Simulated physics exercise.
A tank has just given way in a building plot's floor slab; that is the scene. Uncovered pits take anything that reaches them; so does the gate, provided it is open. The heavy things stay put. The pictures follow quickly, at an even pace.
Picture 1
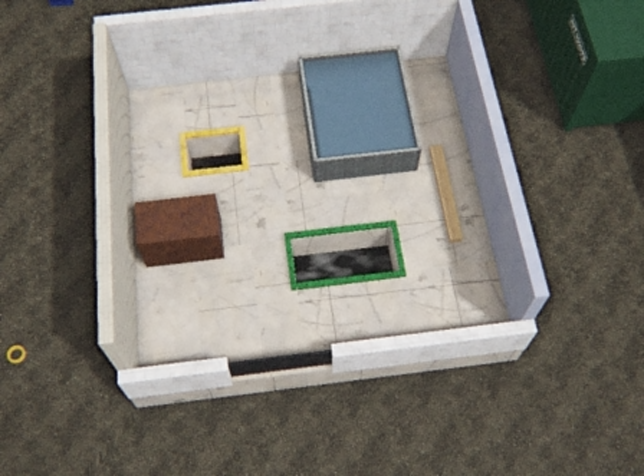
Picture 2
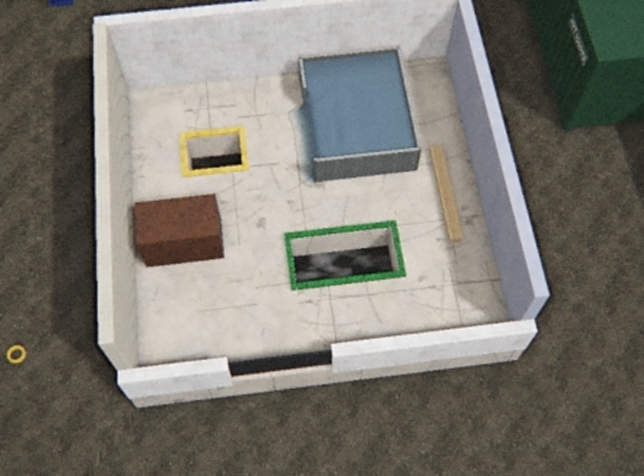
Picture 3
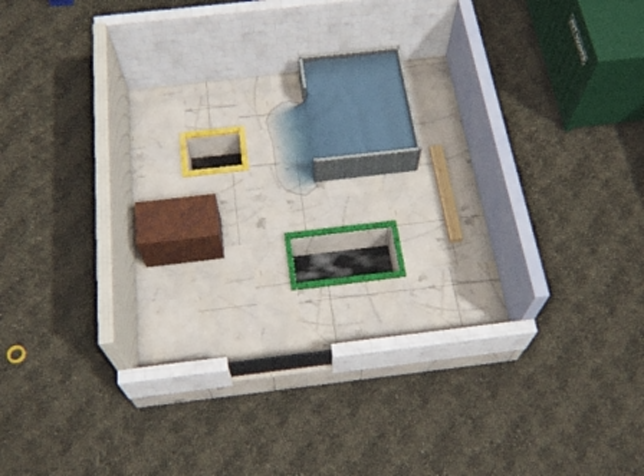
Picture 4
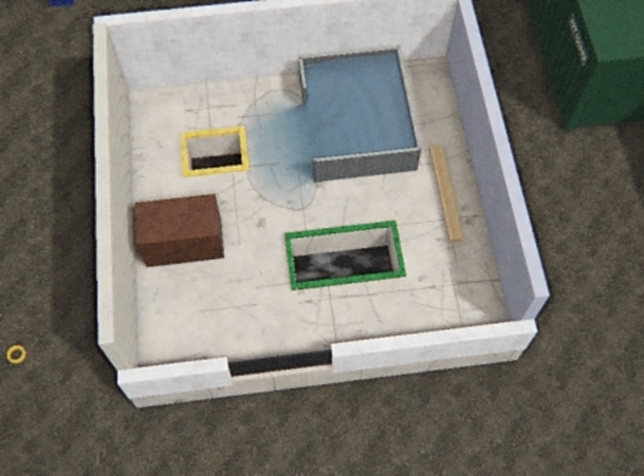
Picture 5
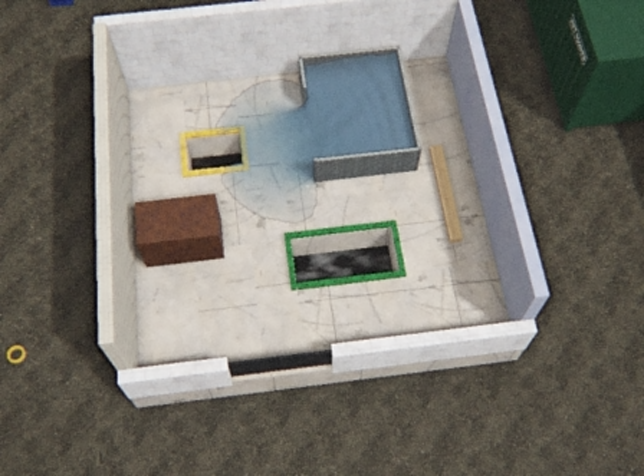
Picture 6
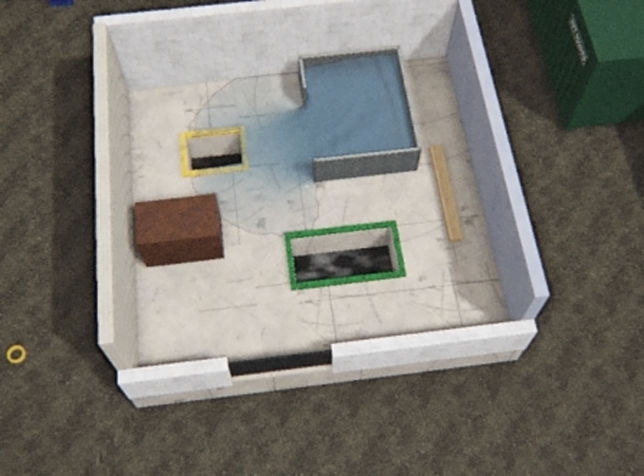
A pale walled floor slab on dark ground is seen from high above, with a gap in its near wall. A grey-sided tank of blue water stands at the back right, near a yellow-edged opening, a reddish-brown block, a green-edged pit and a wooden plank. The tank's left side opens and water spreads leftward across the floor in a thinning, rounded sheet, reaching around the yellow-edged opening, while the camera stays still.
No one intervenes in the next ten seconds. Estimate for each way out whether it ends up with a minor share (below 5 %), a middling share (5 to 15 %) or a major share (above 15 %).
Estimates: The gate, a minor share; the green pit, a minor share; the yellow pit, a major share.
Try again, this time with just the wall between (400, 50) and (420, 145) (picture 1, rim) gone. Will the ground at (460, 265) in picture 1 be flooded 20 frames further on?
Bottom line - sodden.
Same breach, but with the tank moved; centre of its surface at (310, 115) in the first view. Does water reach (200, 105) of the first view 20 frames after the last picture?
Outcome noted: Waterlogged.
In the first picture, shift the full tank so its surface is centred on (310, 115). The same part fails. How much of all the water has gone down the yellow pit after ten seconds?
Yellow: 50 %.
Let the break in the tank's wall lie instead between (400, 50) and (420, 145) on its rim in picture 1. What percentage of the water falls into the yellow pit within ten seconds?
The yellow pit gets 0 per cent.
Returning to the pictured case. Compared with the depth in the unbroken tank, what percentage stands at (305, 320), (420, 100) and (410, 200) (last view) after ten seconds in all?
The depths come to near 6, 2 and 0 per cent respectively.
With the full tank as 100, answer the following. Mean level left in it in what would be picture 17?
I'd put it close to 42 in a hundred.
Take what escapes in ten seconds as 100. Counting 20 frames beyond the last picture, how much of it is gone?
I'd estimate close to 65 per cent.
A moment on, water covers 30 % of the floor; the gate 0 %, the green pit 0 %, the yellow pit 9 %.
Next, water covers 40 % of the floor; the gate 0 %, the green pit 0 %, the yellow pit 17 %.
Then, water covers 55 % of the floor; the gate 0 %, the green pit 0 %, the yellow pit 25 %.
Later, water covers 70 % of the floor; the gate 0 %, the green pit 0 %, the yellow pit 35 %.
In the end, water covers 85 % of the floor; the gate 0 %, the green pit 0 %, the yellow pit 40 %.
